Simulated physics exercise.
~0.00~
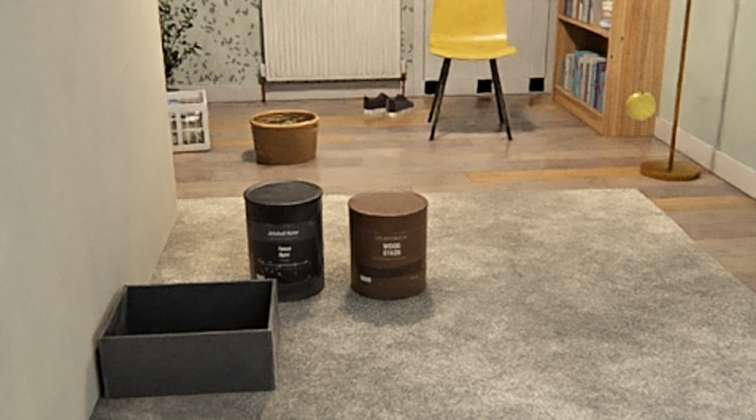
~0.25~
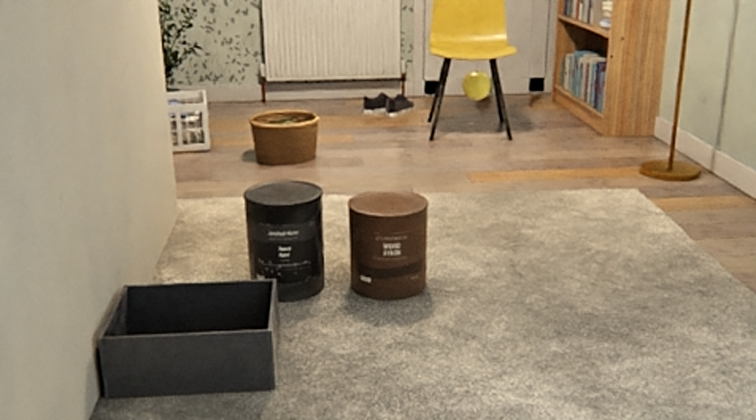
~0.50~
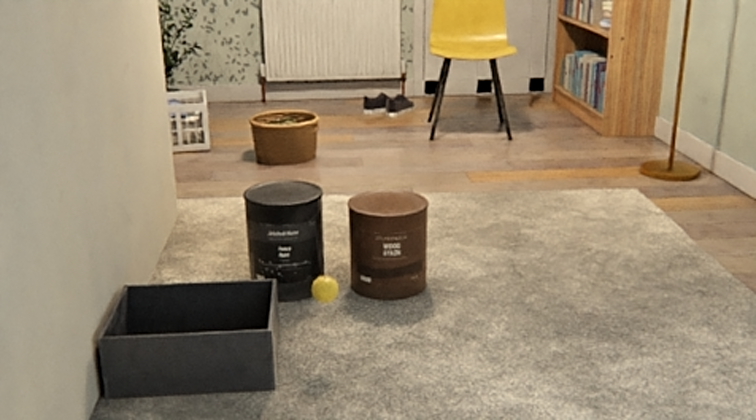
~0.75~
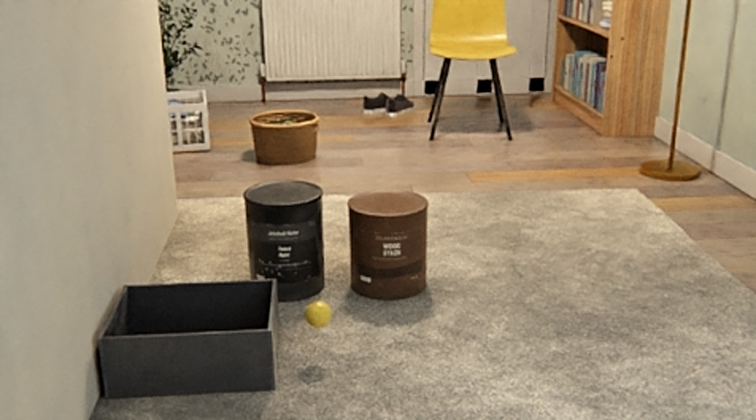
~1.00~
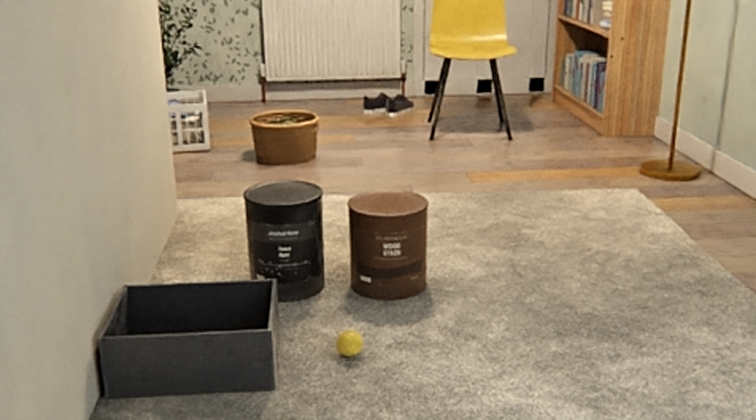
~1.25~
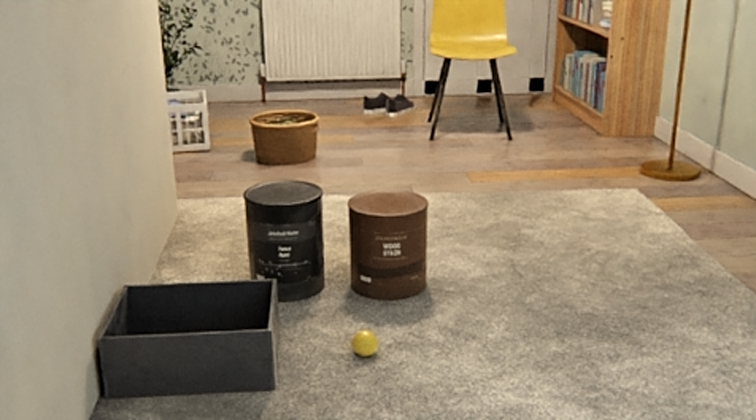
A dark open box sat on a grey rug near a black pail and a brown pail as a yellow apple flew in from the right, dropped beside the black pail, then moved right across the rug and ended up outside the box.
